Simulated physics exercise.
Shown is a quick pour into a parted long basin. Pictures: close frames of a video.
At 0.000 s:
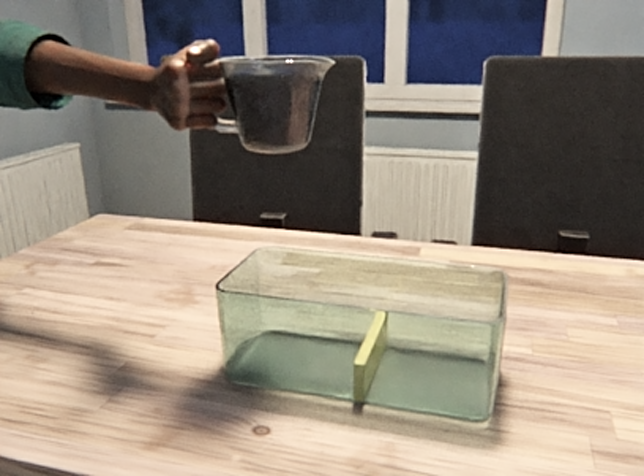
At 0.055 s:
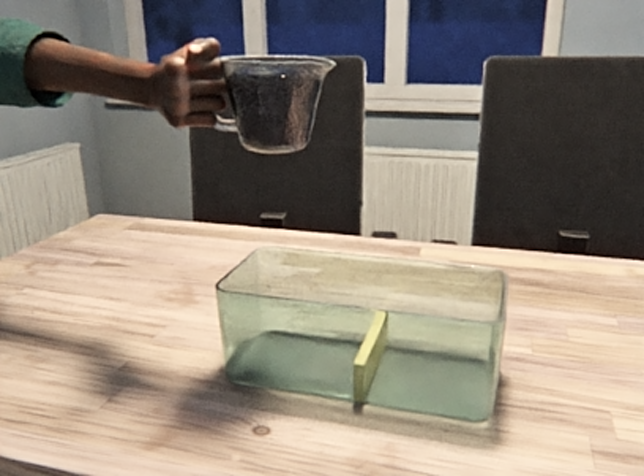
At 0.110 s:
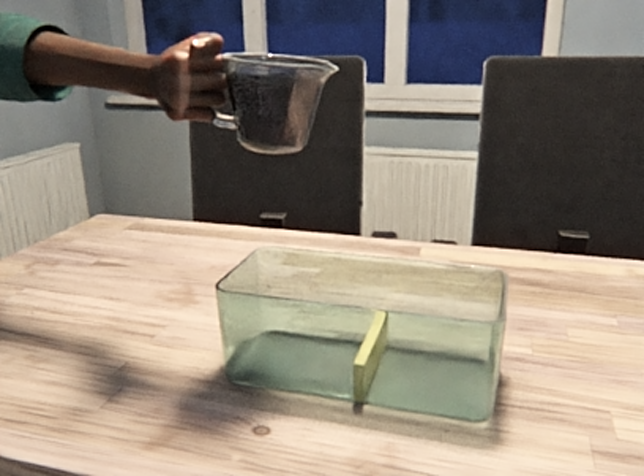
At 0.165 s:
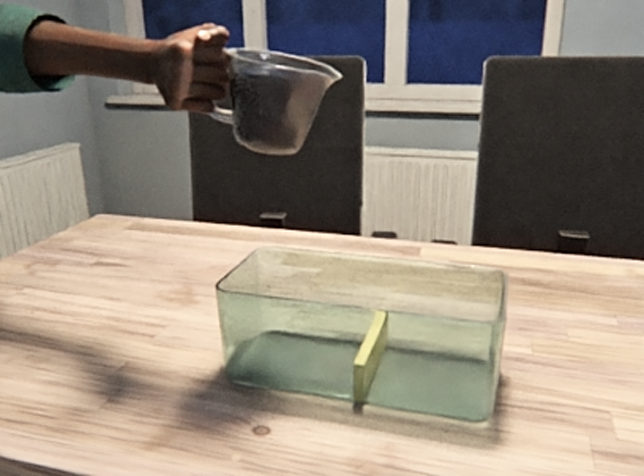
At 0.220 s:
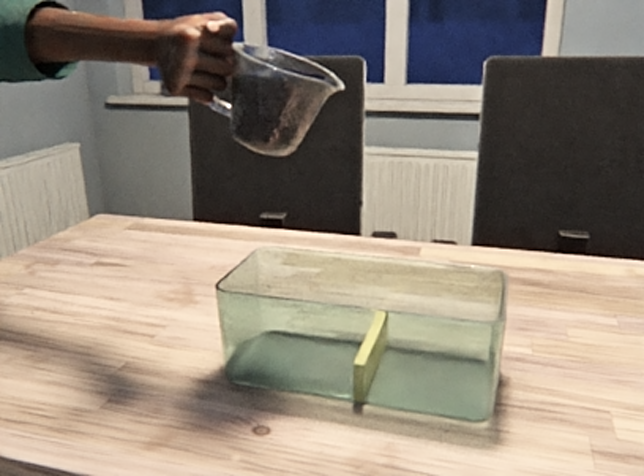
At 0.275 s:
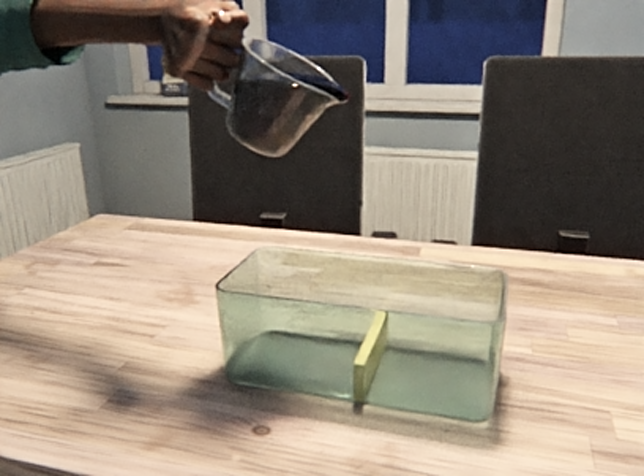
Hand tilting a clear measuring jug of dark liquid steadily to the right above a divided glass basin on a wooden table.
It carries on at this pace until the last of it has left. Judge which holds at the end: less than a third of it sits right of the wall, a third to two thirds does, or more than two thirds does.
The upper band.
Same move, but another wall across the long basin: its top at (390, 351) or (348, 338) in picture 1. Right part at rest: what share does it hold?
In turn 55 and 90 in a hundred.
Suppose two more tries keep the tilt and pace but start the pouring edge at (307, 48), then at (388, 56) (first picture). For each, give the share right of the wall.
Roughly 40 in a hundred the first time and 90 in a hundred the second.
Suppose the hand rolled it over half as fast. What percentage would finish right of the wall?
Around 85 percent ends up there.
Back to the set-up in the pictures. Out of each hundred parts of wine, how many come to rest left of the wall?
About 15 percent.
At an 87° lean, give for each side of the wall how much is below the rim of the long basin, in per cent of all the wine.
Left about 0, right about 20.
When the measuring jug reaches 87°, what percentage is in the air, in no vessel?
40 %.
A moment on, the measuring jug is tipped on its side and 42 per cent is still to pour, 0 is left of the wall and 20 right of it.
Next, the measuring jug is tipped right over and 5 per cent is still to pour, 6 is left of the wall and 73 right of it.
Then the measuring jug is tipped right over and 0 per cent is still to pour, 13 is left of the wall and 84 right of it.
Later the measuring jug is tipped right over and 0 per cent is still to pour, 14 is left of the wall and 84 right of it.
At rest 14 per cent lies left of the wall, 84 right of it and 2 outside.
